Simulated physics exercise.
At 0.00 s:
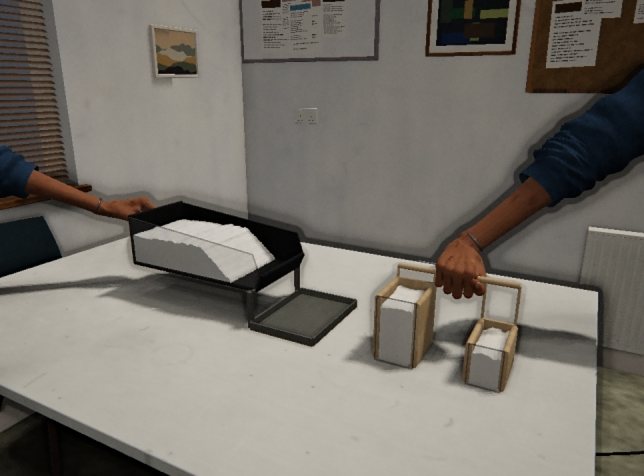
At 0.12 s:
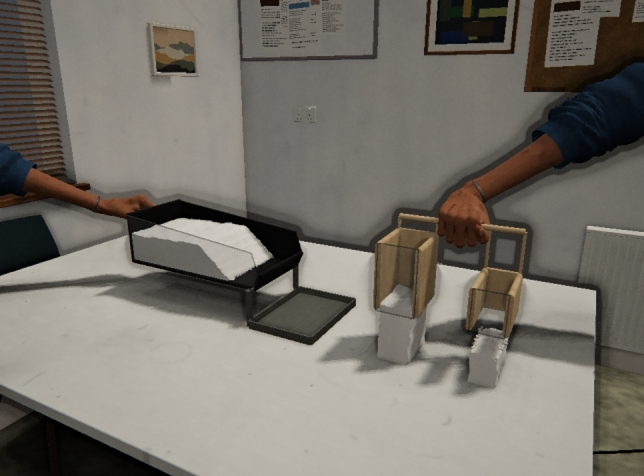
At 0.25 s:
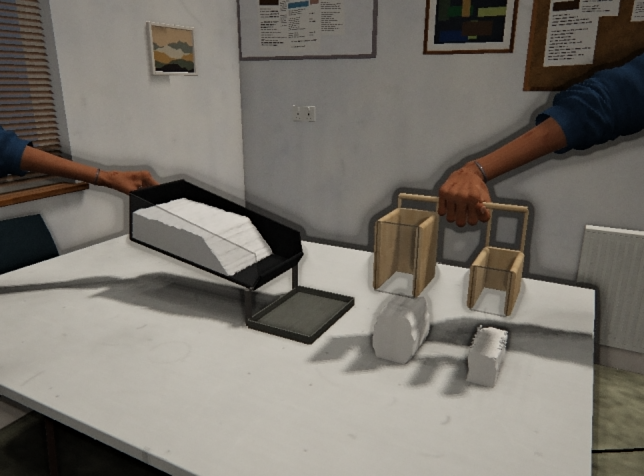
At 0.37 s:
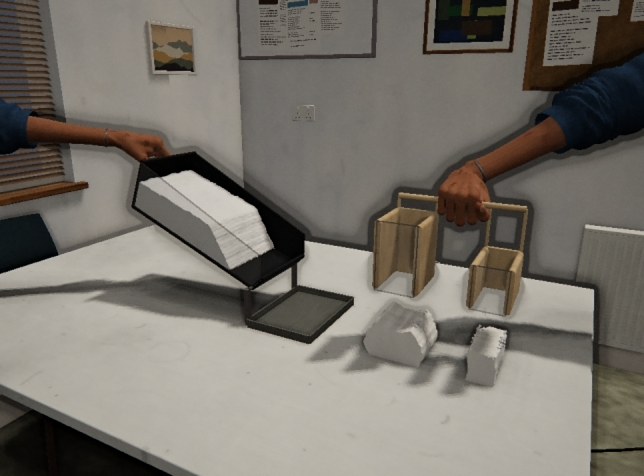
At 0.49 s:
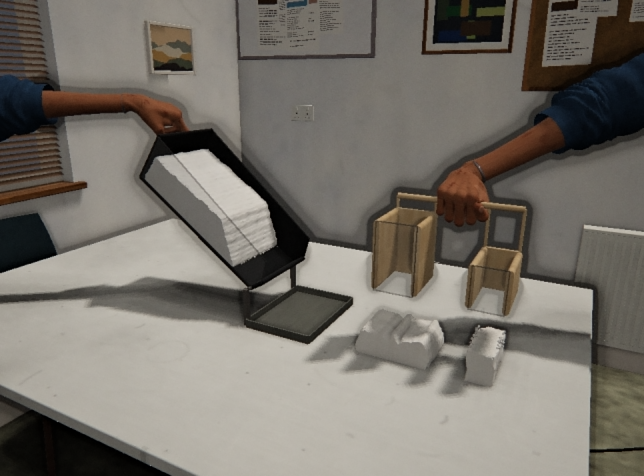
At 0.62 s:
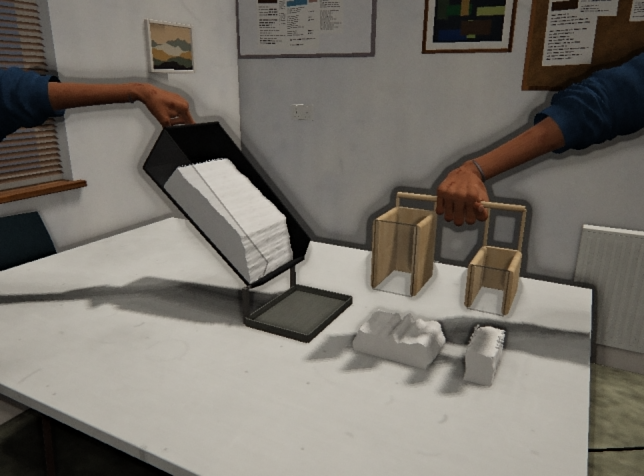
A hand lifts two moulds, then the left block slumps as another hand tilts a tray.
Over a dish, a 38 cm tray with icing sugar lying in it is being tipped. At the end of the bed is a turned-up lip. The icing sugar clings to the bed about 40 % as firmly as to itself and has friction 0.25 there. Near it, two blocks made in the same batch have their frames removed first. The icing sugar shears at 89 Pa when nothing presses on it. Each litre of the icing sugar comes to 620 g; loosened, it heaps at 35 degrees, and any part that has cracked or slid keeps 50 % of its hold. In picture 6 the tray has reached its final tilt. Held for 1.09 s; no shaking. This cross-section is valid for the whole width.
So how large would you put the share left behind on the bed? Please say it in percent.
I would put it near 44 %.
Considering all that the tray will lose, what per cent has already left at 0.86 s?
Close to 50 in a hundred.
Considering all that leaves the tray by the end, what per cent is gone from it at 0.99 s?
I'd put it near 80 %.
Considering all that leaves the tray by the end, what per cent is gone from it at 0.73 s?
Roughly 10 percent.
After 0.73 s, the tilt is 40 degrees and 96 % is on the bed.
After 0.86 s, the tilt is 40 degrees and 69 % is on the bed.
After 0.99 s, the tilt is 40 degrees and 54 % is on the bed.
After 1.12 s, the tilt is 40 degrees and 48 % is on the bed.
After 1.66 s, the tilt is 40 degrees and 44 % is on the bed.
